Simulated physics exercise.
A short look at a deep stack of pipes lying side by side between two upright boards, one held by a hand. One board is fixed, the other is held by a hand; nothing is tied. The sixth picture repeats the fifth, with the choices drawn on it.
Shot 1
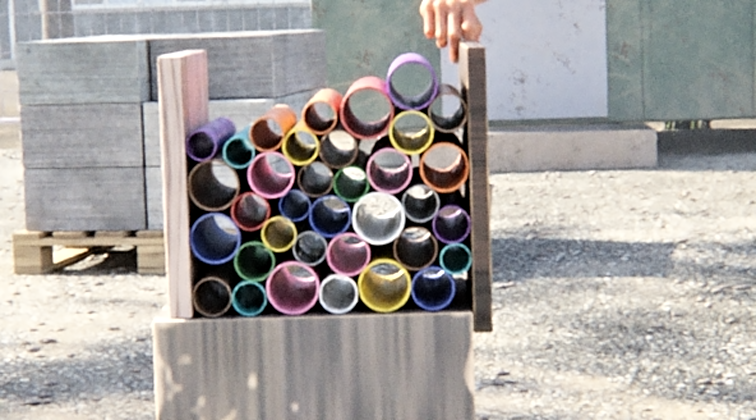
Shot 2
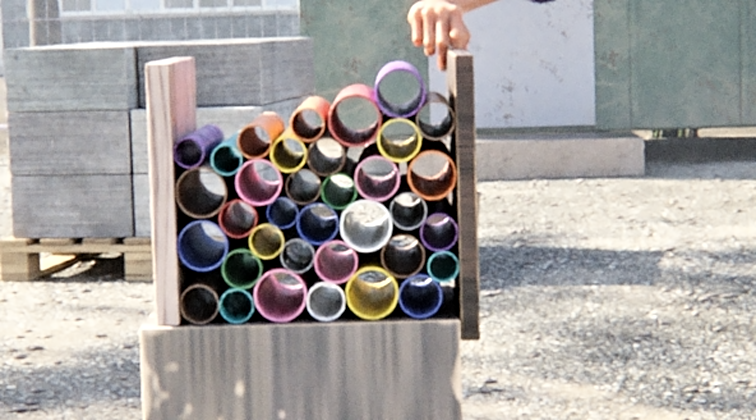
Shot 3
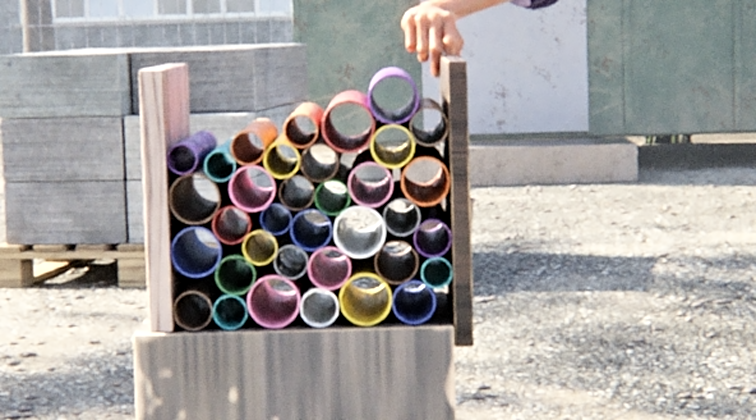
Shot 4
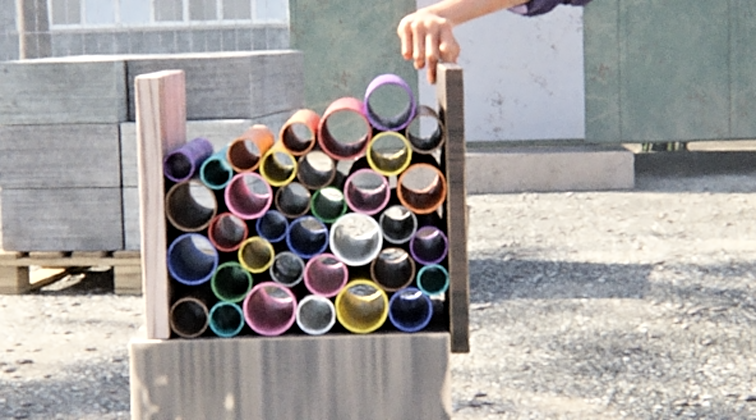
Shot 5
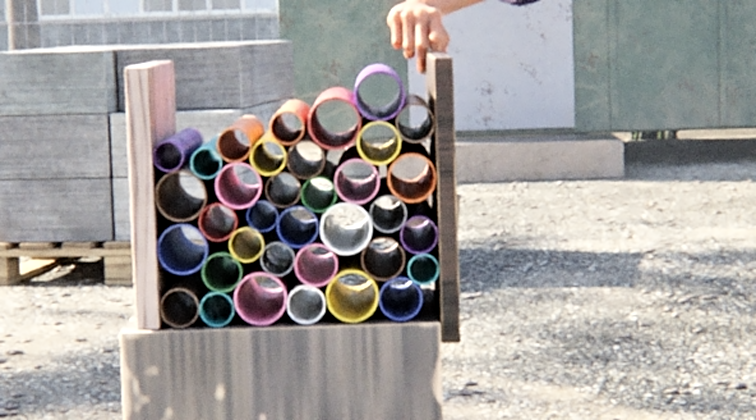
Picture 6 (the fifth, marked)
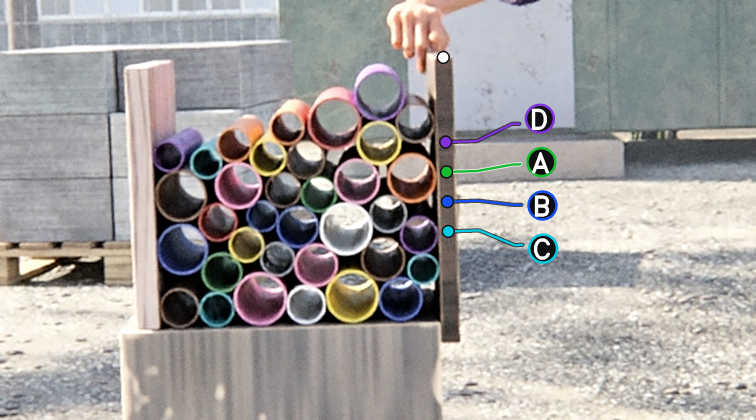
A hand rests on the right board beside stacked colourful pipes, and nothing noticeably moves.
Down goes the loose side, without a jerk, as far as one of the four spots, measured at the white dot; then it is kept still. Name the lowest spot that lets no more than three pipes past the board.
Stop at B.
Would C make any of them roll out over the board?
Yes.
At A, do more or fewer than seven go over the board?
At A, fewer than seven.
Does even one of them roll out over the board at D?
No.
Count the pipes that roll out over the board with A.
The count is two.
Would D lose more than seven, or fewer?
At D, fewer than seven.
On the marked copy, A at (446, 172); B at (447, 202); C at (448, 232); D at (445, 142); the white dot at (443, 58).
Taking B. A third of the way, top of the board (435, 123).
Two thirds of the way, top of the board (437, 198).
When it is over, top of the board (437, 201), two out over the board.
As for the rest, A two out over the board; C four out over the board; D none out over the board.
